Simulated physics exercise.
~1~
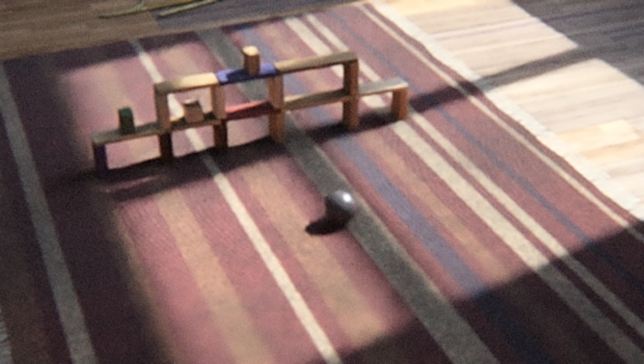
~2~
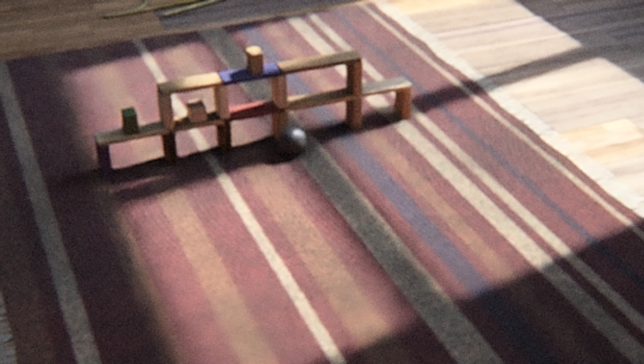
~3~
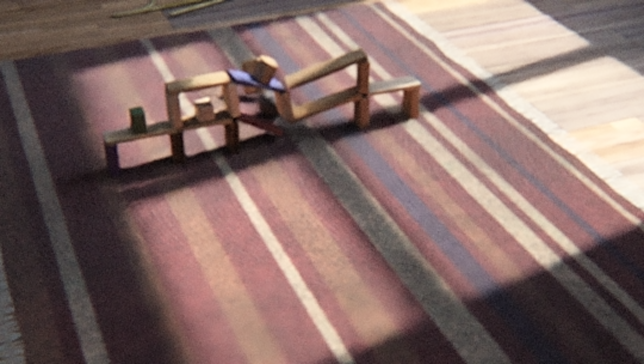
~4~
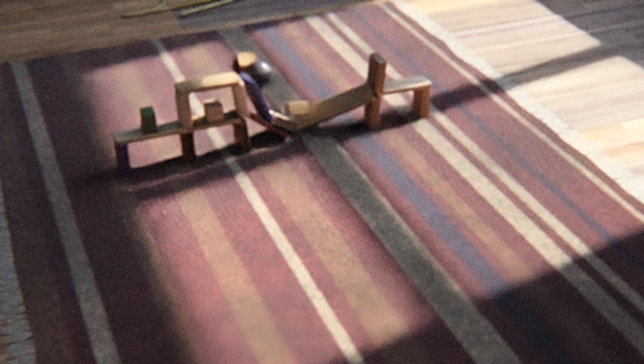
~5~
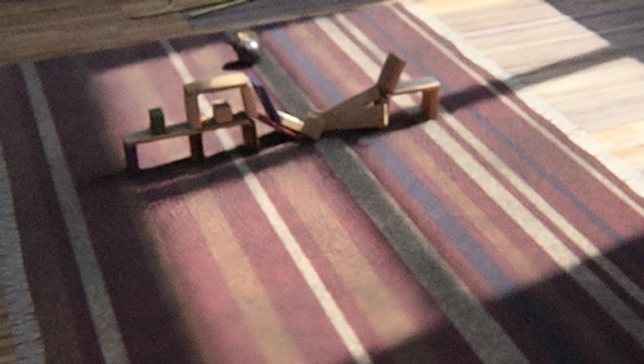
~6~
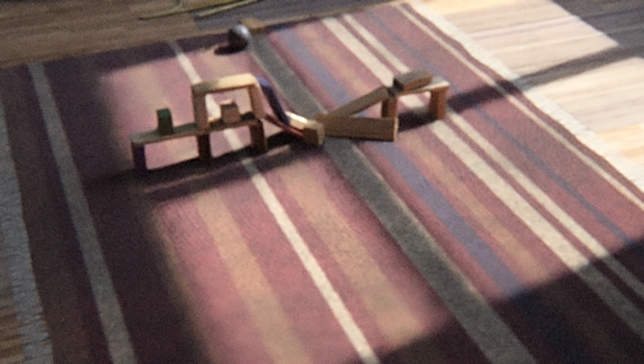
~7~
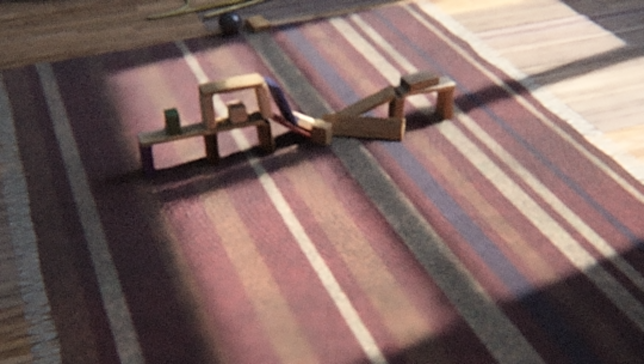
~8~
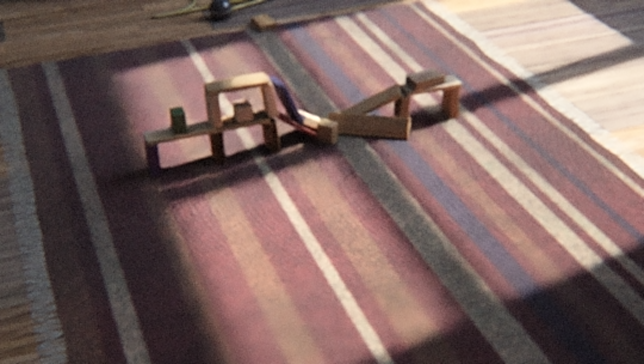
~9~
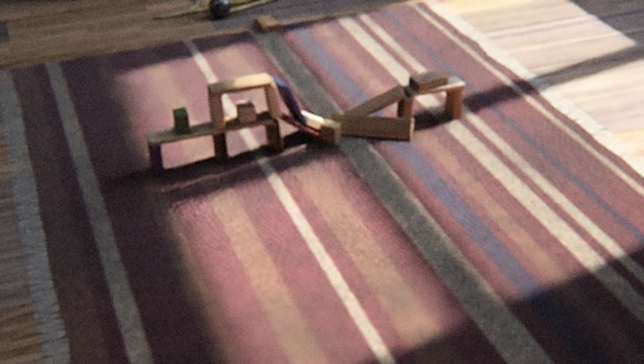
The clip opens on a small two-storey structure of wooden posts and planks standing on a striped rug, with a dark ball rolling toward it. The ball reaches the middle and strikes it, and the centre begins to give way. The blue plank tips and drops, the red plank sags beneath it, and the upper planks on the right slump down. The ball passes through and rolls on toward the rug's far edge as the pieces settle. It ends beyond the rug, with the middle collapsed while the left side, including the green block, still stands.
